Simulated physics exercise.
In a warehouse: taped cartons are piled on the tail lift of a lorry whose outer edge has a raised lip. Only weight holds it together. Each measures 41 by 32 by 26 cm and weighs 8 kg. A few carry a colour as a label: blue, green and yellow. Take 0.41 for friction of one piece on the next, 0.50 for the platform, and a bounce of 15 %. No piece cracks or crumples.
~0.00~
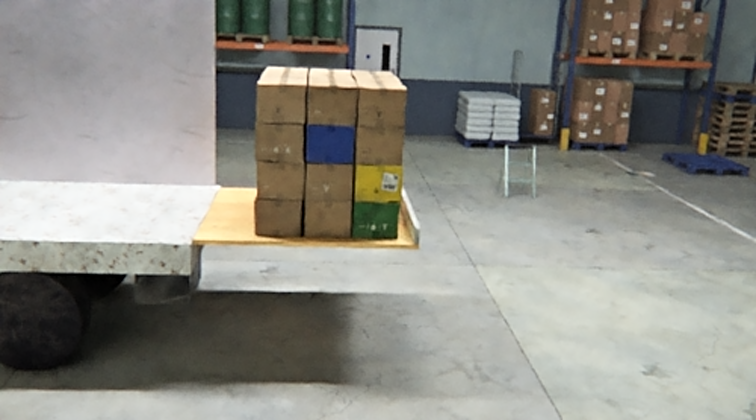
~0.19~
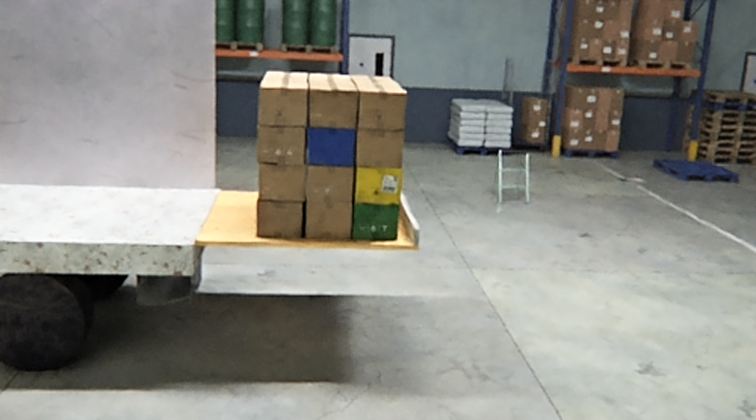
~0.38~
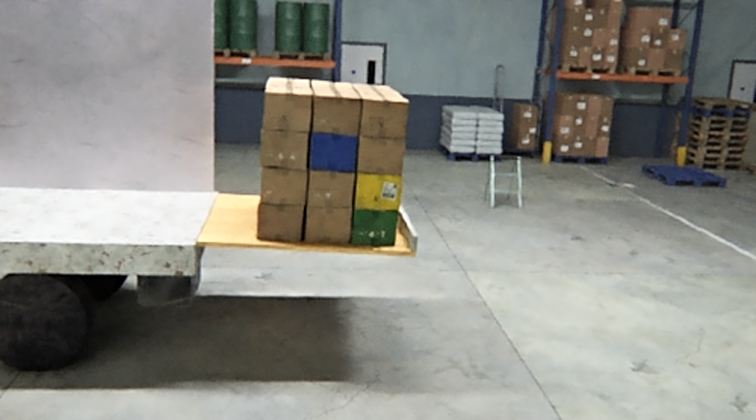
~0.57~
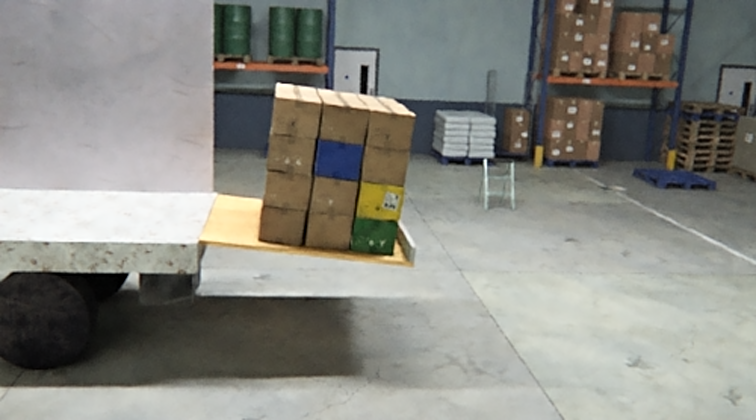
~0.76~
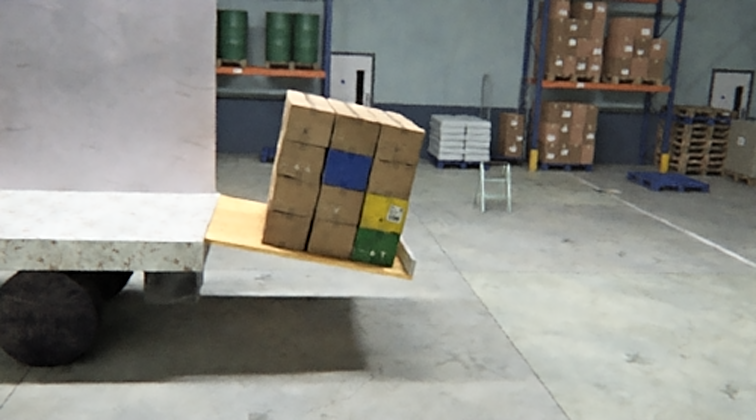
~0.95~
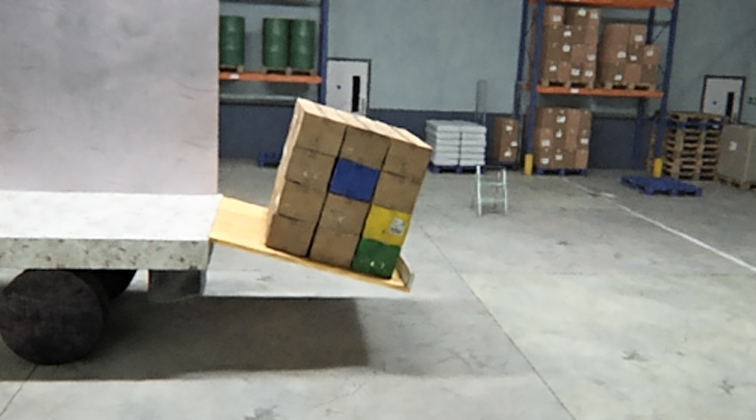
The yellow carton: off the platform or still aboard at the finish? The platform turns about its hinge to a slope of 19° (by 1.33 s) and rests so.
That carton falls off.
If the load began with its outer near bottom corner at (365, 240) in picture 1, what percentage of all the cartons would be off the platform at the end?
In that case 50 per cent.
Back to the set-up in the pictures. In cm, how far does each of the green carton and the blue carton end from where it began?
Moved: Green 40, blue 150.
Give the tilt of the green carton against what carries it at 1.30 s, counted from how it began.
Some 0°.
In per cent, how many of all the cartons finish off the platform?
Roughly 50 per cent of them.
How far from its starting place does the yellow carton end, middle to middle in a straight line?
Roughly 135 cm away.
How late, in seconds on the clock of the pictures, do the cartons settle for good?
Near 4.5 s.
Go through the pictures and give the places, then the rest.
In the first picture (pixels give the middle of a visible side; the camera moves round a little; leans and shifts are taken against what carries them), platform's outer corner (417, 247) slope 0°; yellow carton (379, 184); green carton (376, 221); blue carton (331, 145); none has stirred.
The second picture shows platform's outer corner (416, 248) slope 0°; yellow carton (379, 186).
The third picture shows platform's outer corner (414, 254) slope 2°; yellow carton (379, 192).
The fourth picture shows platform's outer corner (411, 265) slope 6°; yellow carton (381, 202).
The fifth picture shows platform's outer corner (410, 278) slope 10°; yellow carton (385, 214).
The sixth picture shows platform's outer corner (408, 290) slope 14°; yellow carton (388, 226); blue carton (354, 181); green carton (377, 259); none has stirred.
After 1.30 s, slope 19°; none of the 36 cartons off the platform, 14 disturbed; yellow carton unmoved; blue carton 23 mm from its place.
After 1.82 s, slope 19°; 5 of the 36 cartons off the platform; yellow carton 26° from how it stood; green carton 26° from how it stood.
After 2.18 s, slope 19°; 16 of the 36 cartons off the platform; yellow carton on its side; blue carton 53° from how it stood, 50 cm lower.
After 2.78 s, slope 19°; 18 of the 36 cartons off the platform; yellow carton on its side; blue carton on its side.
In the end (4.9 s), slope 19°; 18 of the 36 cartons off the platform; yellow carton on its side; blue carton on its side; green carton 32° from how it stood. From the last view, middles, yellow carton near (456, 325), blue carton near (457, 287).
